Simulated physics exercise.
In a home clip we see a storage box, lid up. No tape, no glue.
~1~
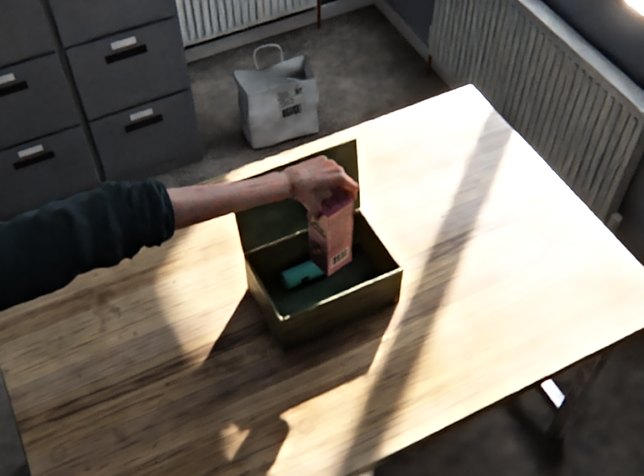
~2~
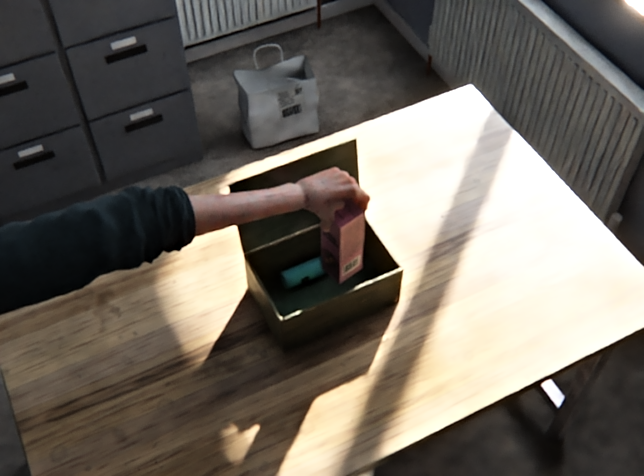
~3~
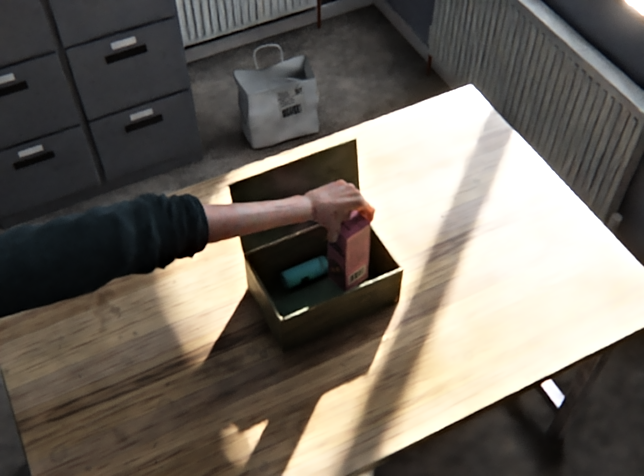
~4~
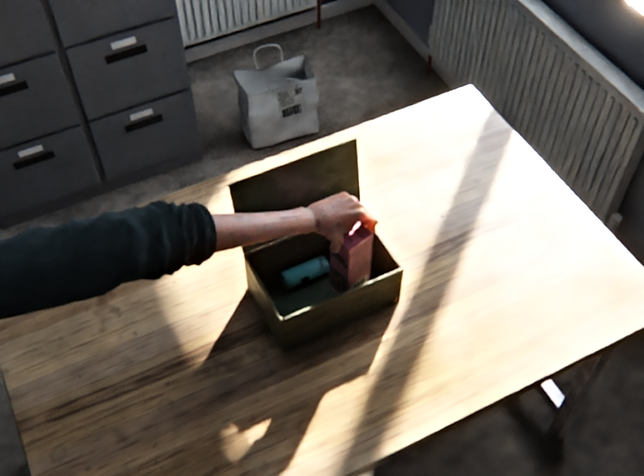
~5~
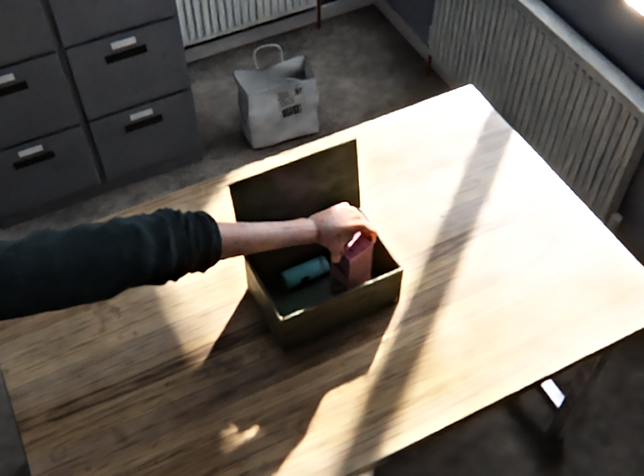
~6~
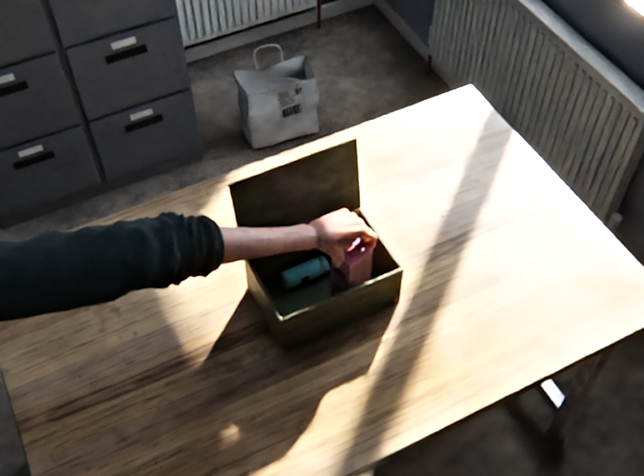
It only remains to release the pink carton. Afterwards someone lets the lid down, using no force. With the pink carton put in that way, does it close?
The lid stays above the rim.
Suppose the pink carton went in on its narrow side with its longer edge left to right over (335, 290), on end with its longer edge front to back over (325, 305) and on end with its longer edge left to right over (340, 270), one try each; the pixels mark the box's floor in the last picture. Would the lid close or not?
The first time the lid goes down fully, the second time it can't shut, and the third time it can't shut.
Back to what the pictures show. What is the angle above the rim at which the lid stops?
It stays some 35° above the rim.
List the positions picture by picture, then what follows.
The first picture shows still above its spot; pink carton (331, 232); turquoise shaker (305, 272).
The second picture shows still above its spot; pink carton (343, 241); turquoise shaker (305, 272).
The third picture shows still above its spot; pink carton (349, 251); turquoise shaker (305, 272).
The fourth picture shows still above its spot; pink carton (351, 261); turquoise shaker (305, 272).
The fifth picture shows still above its spot; pink carton (351, 270); turquoise shaker (305, 272).
The sixth picture shows in place under the hand; pink carton (351, 276); turquoise shaker (305, 272).
Then, 1.50 s past the last view, lid 66° above the rim.
Then, 2.20 s past the last view, lid 34° above the rim.
Finally, lid 34° above the rim; both still in place. Final places as the last picture's camera would see them, pink carton near (350, 275).
